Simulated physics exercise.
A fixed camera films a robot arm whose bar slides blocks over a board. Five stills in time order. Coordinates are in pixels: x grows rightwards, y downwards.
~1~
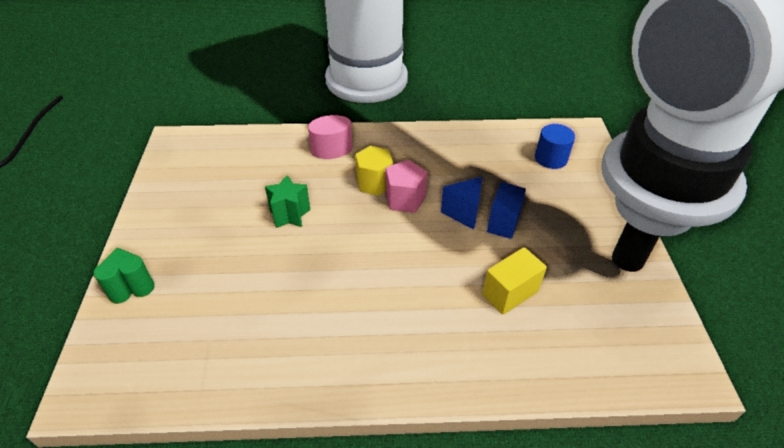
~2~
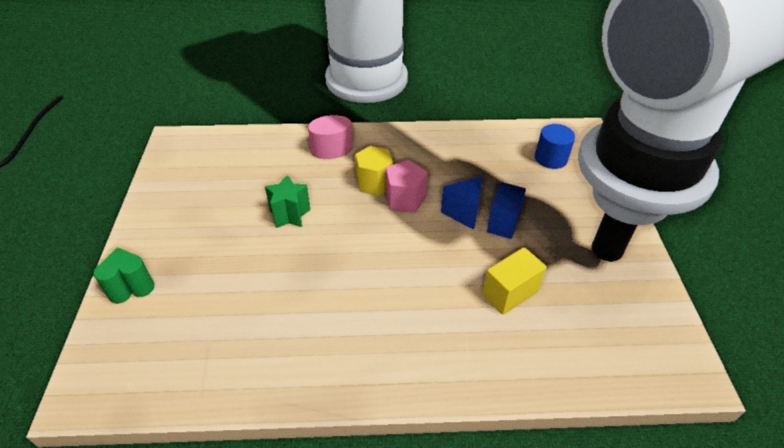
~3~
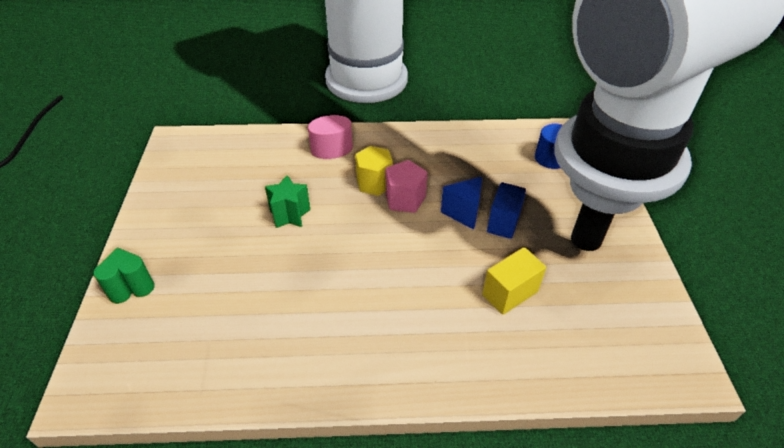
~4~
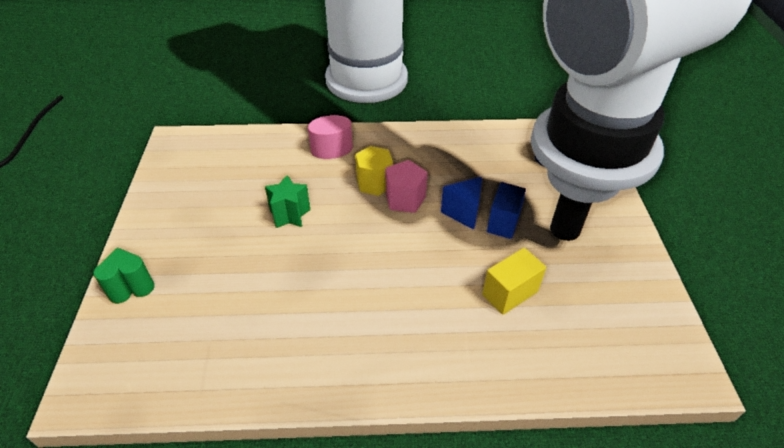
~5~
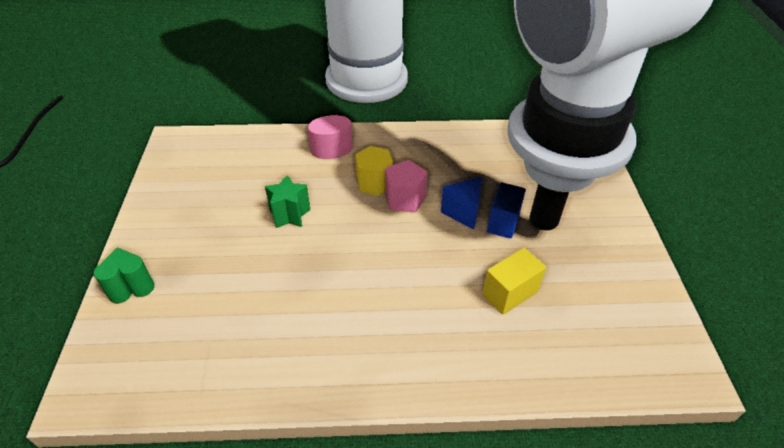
On a wooden board over green cloth, a robot arm with a black tip moved steadily left and slightly away toward two blue blocks, while all the colorful blocks stayed where they were.
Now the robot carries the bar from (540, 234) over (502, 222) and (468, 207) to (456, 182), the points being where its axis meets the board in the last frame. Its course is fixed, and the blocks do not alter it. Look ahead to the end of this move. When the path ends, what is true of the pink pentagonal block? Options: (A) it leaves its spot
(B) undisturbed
I'll go with A - it leaves its spot.
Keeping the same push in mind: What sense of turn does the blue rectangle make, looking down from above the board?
Viewed from overhead, the blue rectangle winds up turned anticlockwise.
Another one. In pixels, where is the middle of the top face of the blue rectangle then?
By then it is at (439, 179).
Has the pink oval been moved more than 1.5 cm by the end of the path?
No - that is not the case.
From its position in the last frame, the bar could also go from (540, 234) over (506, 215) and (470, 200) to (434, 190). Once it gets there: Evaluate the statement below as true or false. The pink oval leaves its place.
That statement is not accurate.
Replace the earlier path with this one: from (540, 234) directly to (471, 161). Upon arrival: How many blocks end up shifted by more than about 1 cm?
It looks like one block will be pushed more than about 1 cm.
On the path given first. One third of the way, bar at (505, 208); blue triangle at (453, 185); blue rectangle at (480, 188).
Two thirds of the way, bar at (470, 192); yellow six-sided block at (369, 155); pink pentagonal block at (393, 175), turned 20° clockwise; blue triangle at (419, 188), turned 25° anticlockwise; blue rectangle at (443, 180), turned 35° anticlockwise.
At the end, bar at (458, 168); pink oval in place; yellow six-sided block at (368, 155); pink pentagonal block at (392, 175), turned 20° clockwise; blue triangle at (417, 189), turned 30° anticlockwise; blue rectangle at (439, 179), turned 40° anticlockwise.
